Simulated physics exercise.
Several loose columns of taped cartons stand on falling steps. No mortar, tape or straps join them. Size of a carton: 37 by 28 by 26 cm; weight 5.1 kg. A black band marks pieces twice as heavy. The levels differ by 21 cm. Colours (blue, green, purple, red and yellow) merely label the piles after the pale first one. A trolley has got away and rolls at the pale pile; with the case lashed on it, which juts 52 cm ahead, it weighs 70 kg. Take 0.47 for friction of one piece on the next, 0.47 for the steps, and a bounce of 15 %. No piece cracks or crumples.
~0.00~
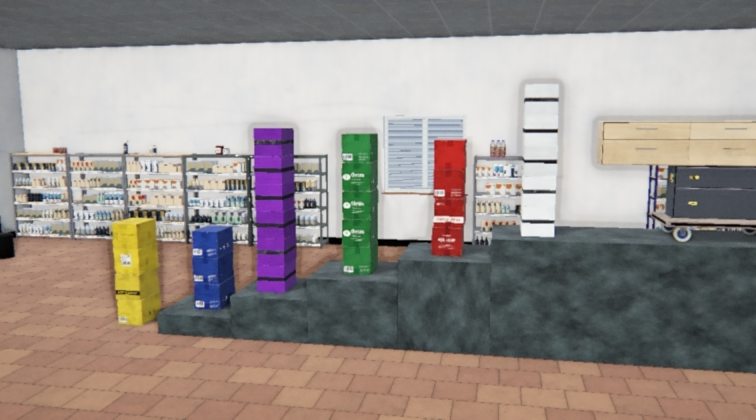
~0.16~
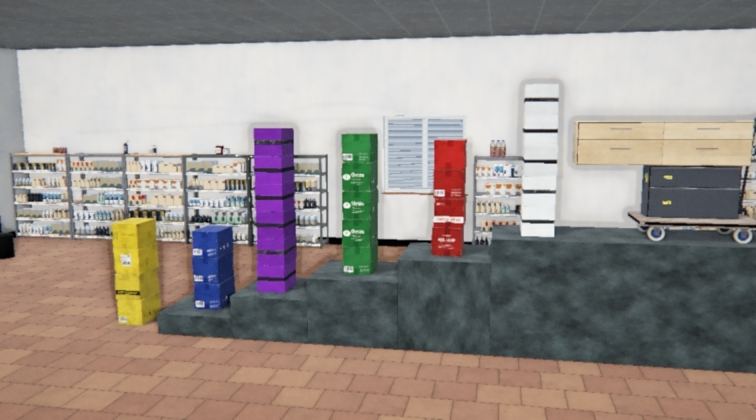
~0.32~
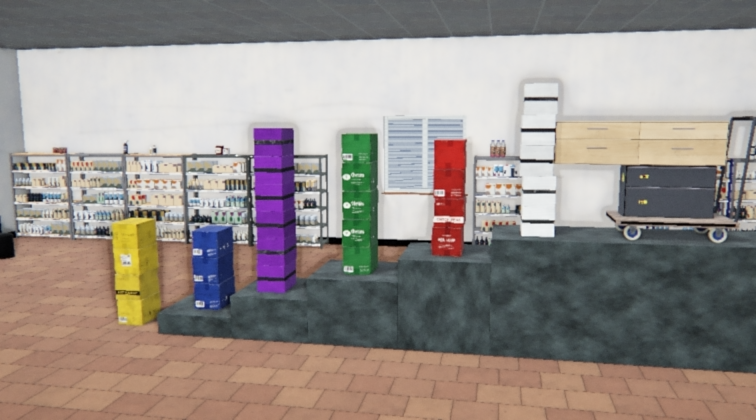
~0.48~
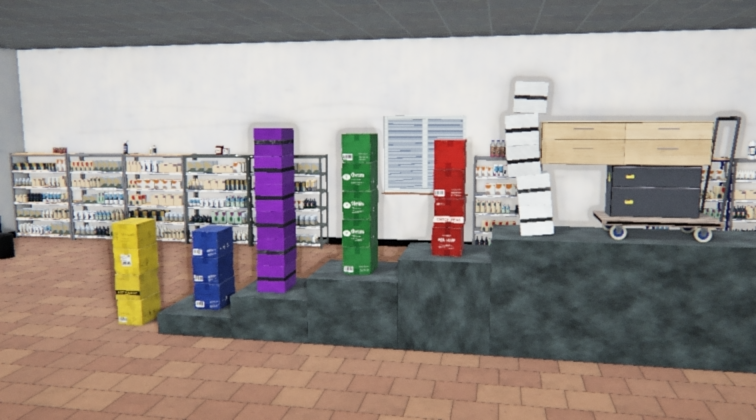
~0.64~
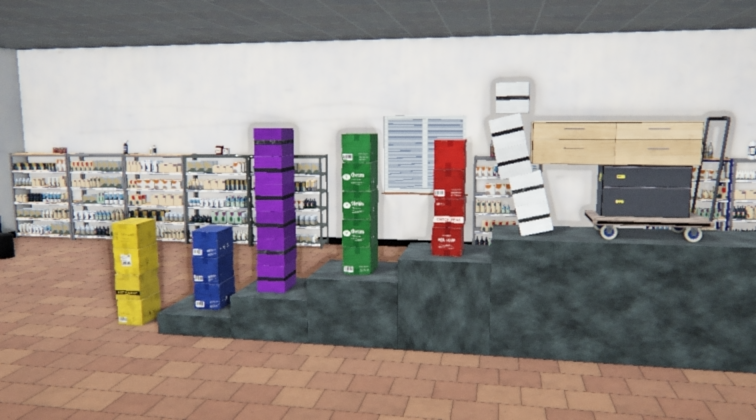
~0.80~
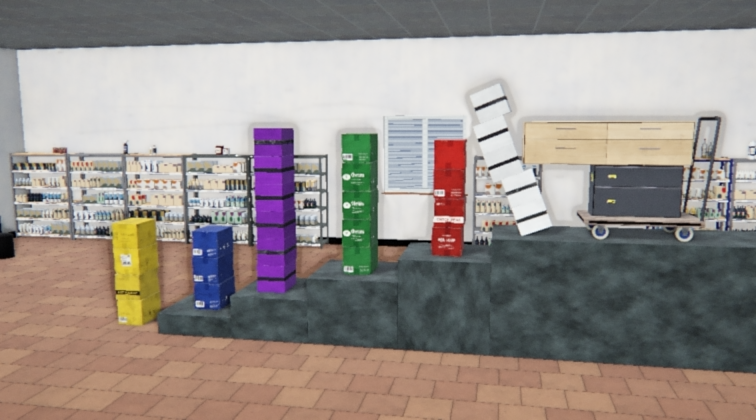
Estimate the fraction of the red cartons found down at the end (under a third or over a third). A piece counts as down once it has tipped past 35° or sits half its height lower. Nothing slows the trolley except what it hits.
It comes to more than a third.
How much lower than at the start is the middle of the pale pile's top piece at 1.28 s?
About 30 cm.
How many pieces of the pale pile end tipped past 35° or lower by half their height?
The count is 5.
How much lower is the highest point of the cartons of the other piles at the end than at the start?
Roughly 75 cm.
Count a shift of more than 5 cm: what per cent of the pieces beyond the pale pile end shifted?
It is 100 per cent.
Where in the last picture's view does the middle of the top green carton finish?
Around (288, 225).
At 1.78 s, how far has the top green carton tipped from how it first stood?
About 60°.
Around 1.28 s, 5 of the pale pile down; 3 of the 4 red cartons down (3 of 22 in all colours); top red carton tipped 38°.
Around 1.78 s, 5 of the pale pile down; 4 of the 4 red cartons down (8 of 22 in all colours); top red carton tipped 36°, 43 cm lower; top green carton tipped 61°, 21 cm lower.
Around 2.64 s, 5 of the pale pile down; 4 of the 4 red cartons down (14 of 22 in all colours); top red carton tipped 62°, 87 cm lower; top purple carton on its side.
Around 3.26 s, 5 of the pale pile down; 4 of the 4 red cartons down (21 of 22 in all colours); top red carton tipped 53°, 86 cm lower; top yellow carton on its side.
Finally (4.6 s), 5 of the pale pile down; 4 of the 4 red cartons down (20 of 22 in all colours); top red carton tipped 53°, 86 cm lower; top blue carton on its side. That is 100 per cent. Seen by the last camera, middles, top red carton near (311, 242), top blue carton near (110, 283).
